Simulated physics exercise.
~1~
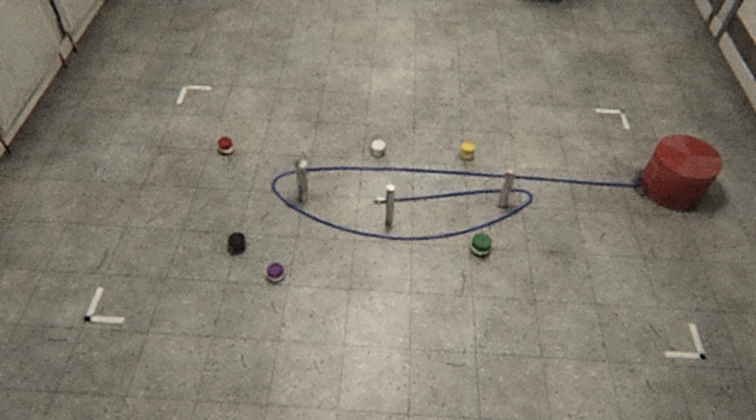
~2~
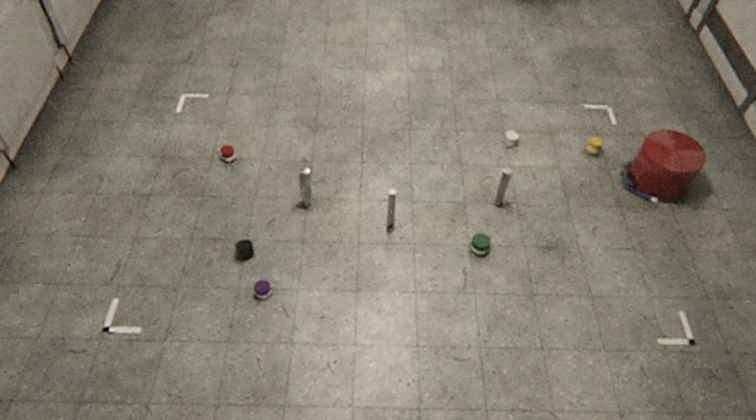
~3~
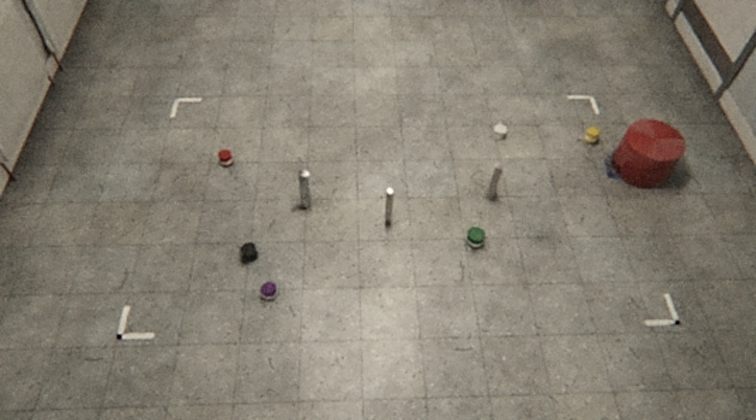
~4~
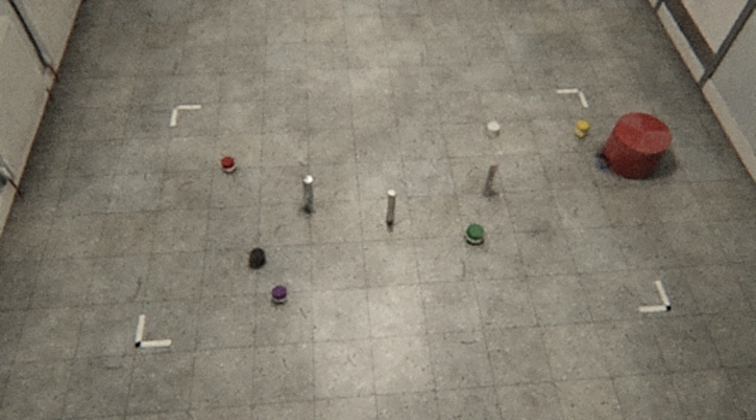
On a grey tiled floor marked with white tape corners, three upright posts stand among six small coloured containers, and a blue lead loops around the posts from a red reel at the right. By the next view the lead has been drawn in, leaving only a short end beside the reel. The white and yellow tins now sit well to the right of where they began, while the purple jar has shifted slightly left and down. The red tin, green tin and black tub keep their places. The view drifts gently sideways, and the scene ends with the posts still standing and the floor between them clear of the lead.
